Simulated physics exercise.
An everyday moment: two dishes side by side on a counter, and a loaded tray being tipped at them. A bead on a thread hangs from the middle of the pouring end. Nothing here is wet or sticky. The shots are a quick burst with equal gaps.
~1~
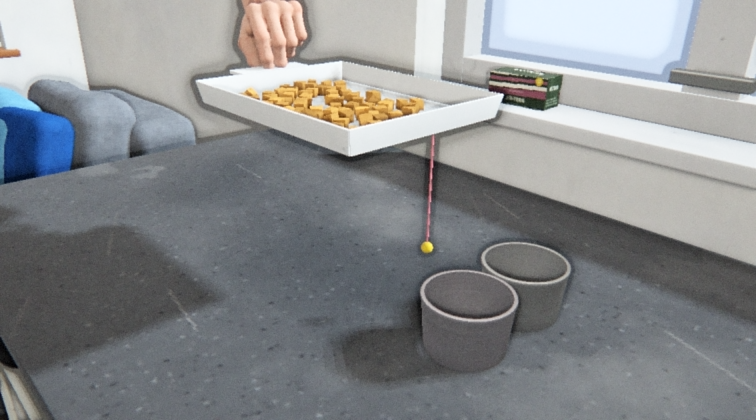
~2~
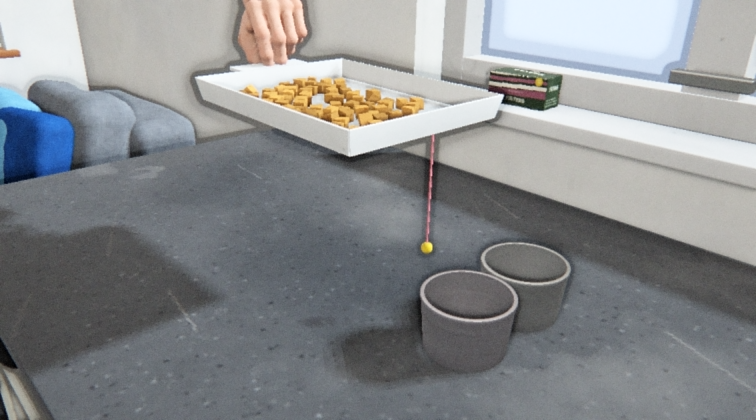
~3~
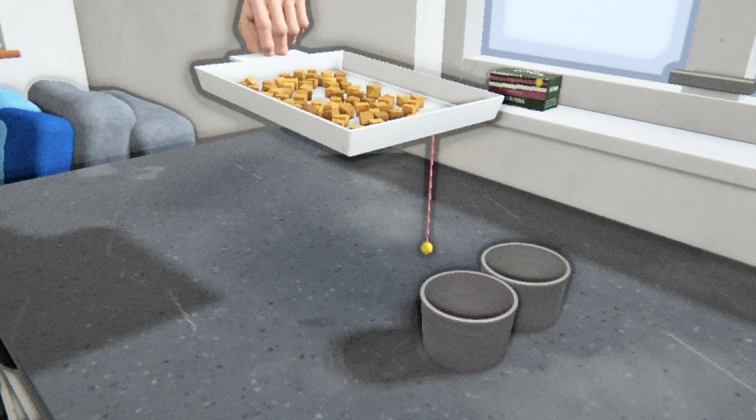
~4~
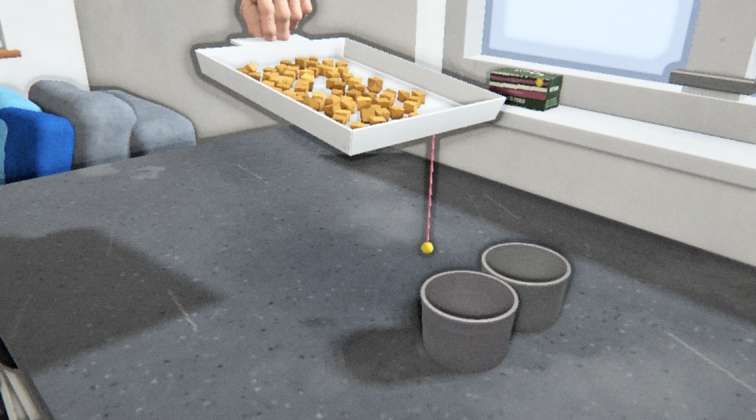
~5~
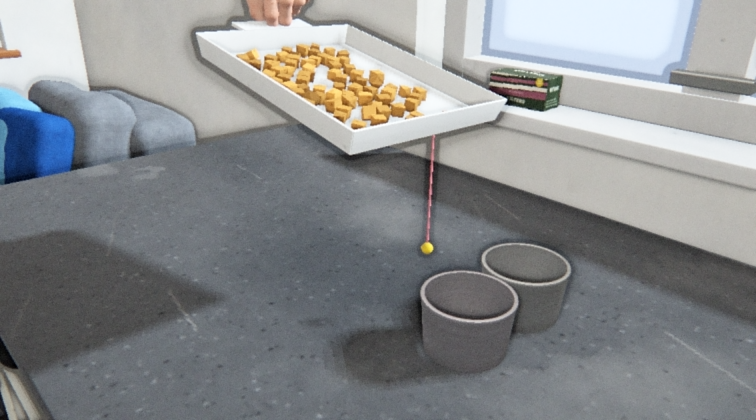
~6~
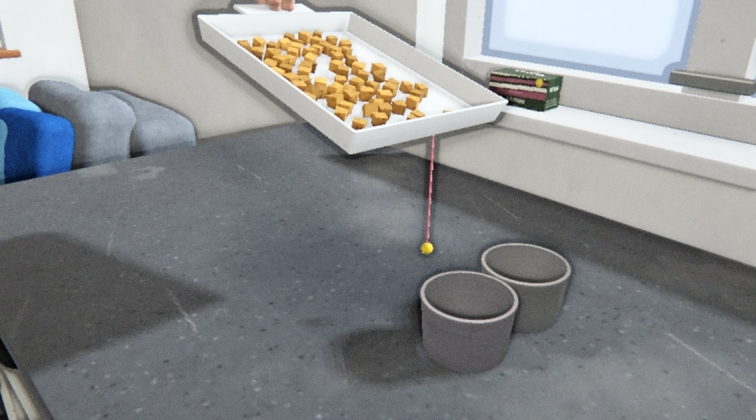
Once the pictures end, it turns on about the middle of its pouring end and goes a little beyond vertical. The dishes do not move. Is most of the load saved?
Together they catch the larger part.
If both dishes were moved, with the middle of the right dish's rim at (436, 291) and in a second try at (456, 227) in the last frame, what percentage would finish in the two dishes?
Near 20 % and 0 %.
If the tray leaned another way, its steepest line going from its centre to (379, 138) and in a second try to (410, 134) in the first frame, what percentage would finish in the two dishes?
First some 20, then 50 per cent.
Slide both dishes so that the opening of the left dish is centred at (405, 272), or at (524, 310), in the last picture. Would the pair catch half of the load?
First the smaller part, then under half.
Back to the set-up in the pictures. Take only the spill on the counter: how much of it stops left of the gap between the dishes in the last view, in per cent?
Near 40 %.
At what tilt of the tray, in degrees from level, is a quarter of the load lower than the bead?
Roughly 110°.
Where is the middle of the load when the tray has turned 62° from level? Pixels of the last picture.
Near (423, 102).
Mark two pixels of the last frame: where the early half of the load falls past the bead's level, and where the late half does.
Around (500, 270) and then (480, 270).
Shortly afterwards, tray tipped steeply; all but a few on the tray; only a few in the air.
Next, tray tipped past a quarter turn; the bulk on the tray; only a few in the left dish; a little in the right dish; a little outside both; only a few in the air.
Some moments later, tray tipped past a quarter turn; near a third in the left dish; near a quarter in the right dish; near a third outside both.
In the end, tray tipped past a quarter turn; near a third in the left dish; near a quarter in the right dish; near a third outside both.
